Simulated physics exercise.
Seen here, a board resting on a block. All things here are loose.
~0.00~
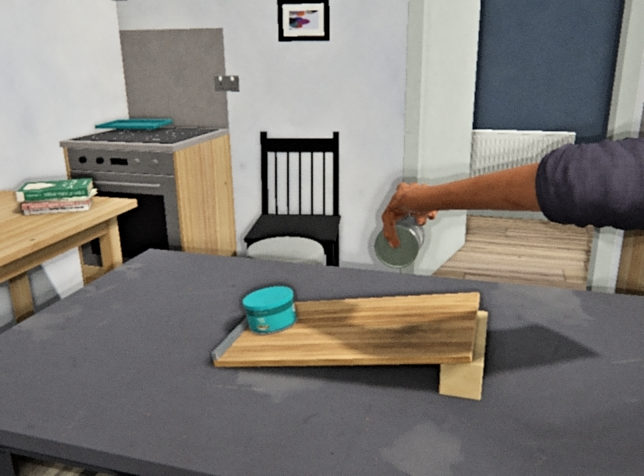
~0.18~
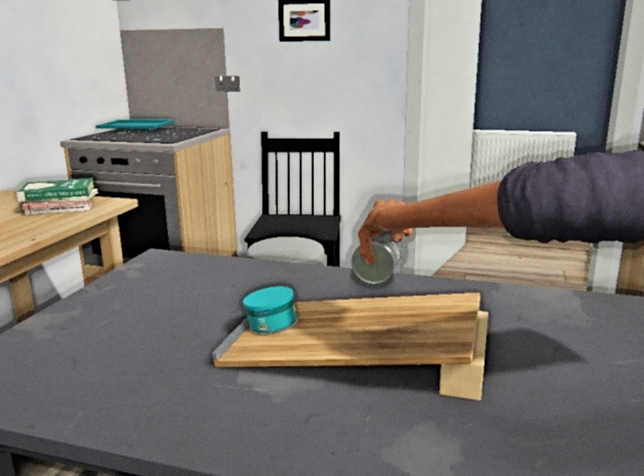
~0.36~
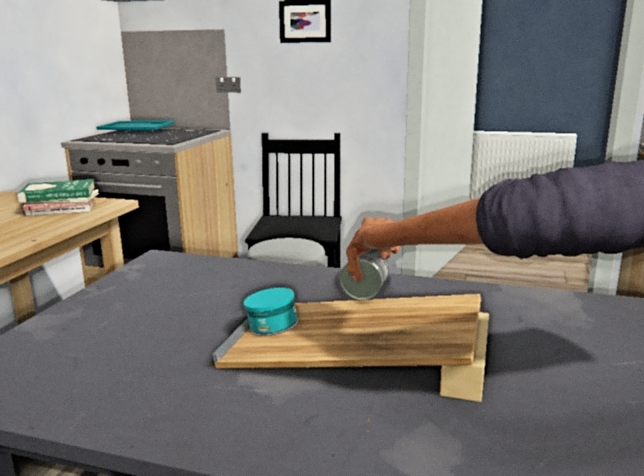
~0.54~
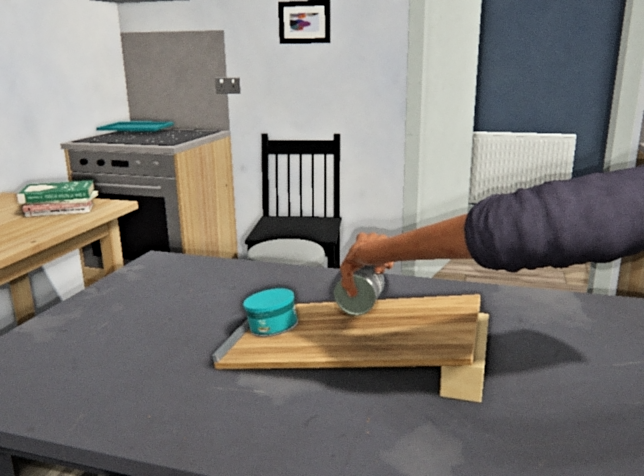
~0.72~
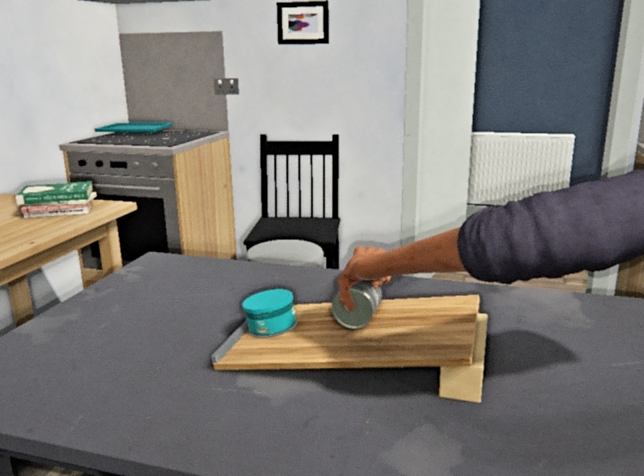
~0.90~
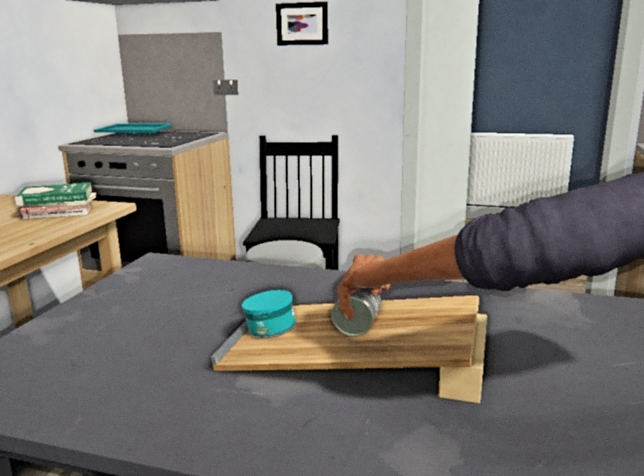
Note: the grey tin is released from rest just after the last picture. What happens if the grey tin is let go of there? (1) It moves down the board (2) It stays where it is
It moves down the board (1).
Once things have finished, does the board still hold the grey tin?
At the end, the grey tin remains up there.
Around 1.30 s, grey tin displaced a little near (334, 310).
Around 1.50 s, grey tin displaced about its own width near (306, 312).
Finally (2.1 s), moved from the start, grey tin; turquoise tub still in place. Final places as the last picture's camera would see them, grey tin near (306, 312). The grey tin slides or rolls down.
